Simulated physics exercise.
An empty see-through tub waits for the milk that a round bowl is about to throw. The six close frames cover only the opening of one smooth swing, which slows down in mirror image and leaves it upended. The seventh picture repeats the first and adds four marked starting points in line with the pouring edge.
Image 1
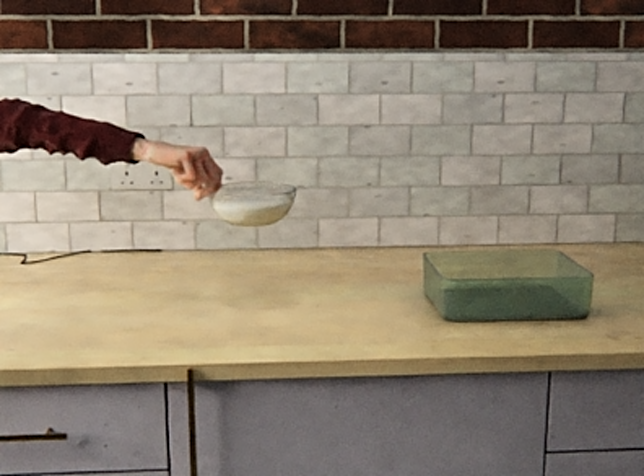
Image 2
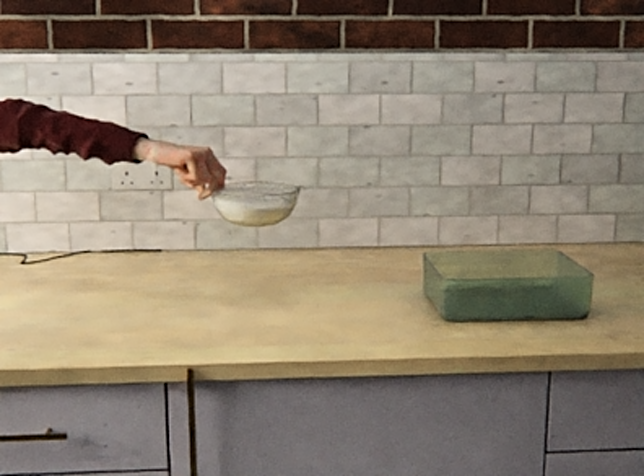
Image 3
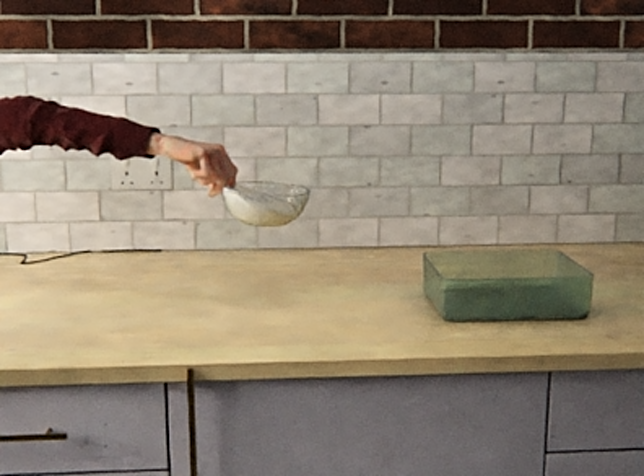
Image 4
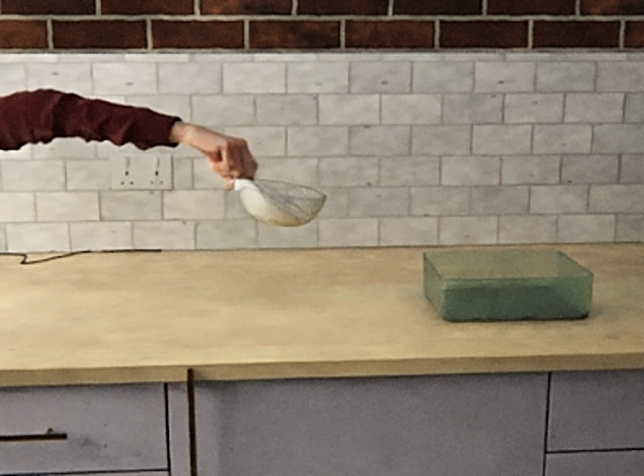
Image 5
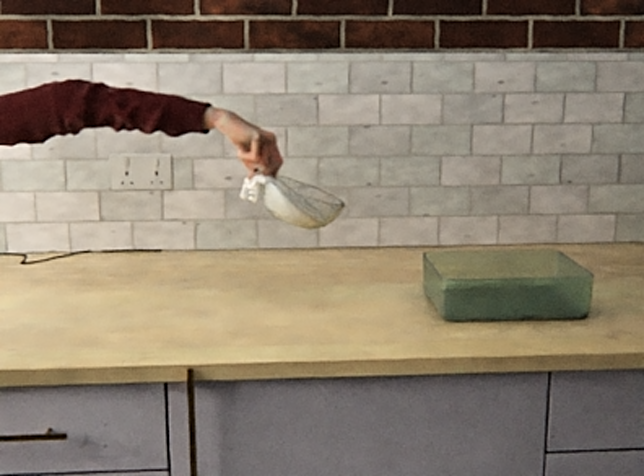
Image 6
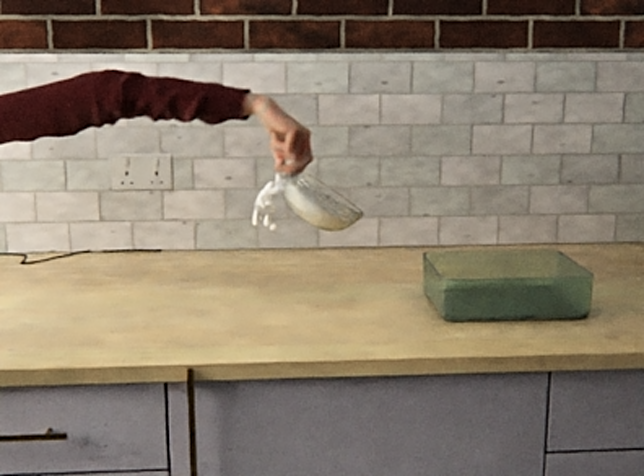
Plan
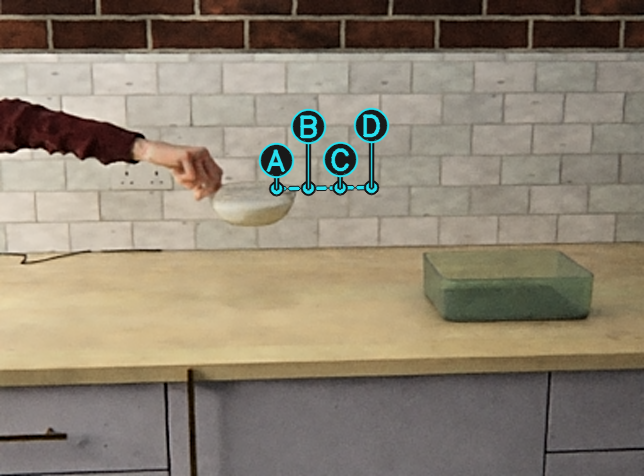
An arm in a dark red sleeve reaches in from the left, holding a clear round bowl of milk above a pale wooden counter, seen from the front by a still camera. An empty see-through green tub sits at the right, before whitish tiles, brick and grey cupboards. The hand moves the bowl rightward, tilting it increasingly, and white milk slips over its left rim and drops in strands.
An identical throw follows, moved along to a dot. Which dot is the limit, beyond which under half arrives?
Place A.
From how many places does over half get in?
All of the four.
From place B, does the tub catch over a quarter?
Yes.
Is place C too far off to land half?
No.
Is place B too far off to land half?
No, not at all.
On the marked copy, A at (276, 188); B at (308, 188); C at (340, 187); D at (371, 187).
For place A, about 63 % lands in the tub, 23 % falls short and 14 % goes beside or beyond.
For place B, about 68 % lands in the tub, 8 % falls short and 24 % goes beside or beyond.
For place C, about 64 % lands in the tub, 11 % falls short and 24 % goes beside or beyond.
For place D, about 79 % lands in the tub, 13 % falls short and 8 % goes beside or beyond.
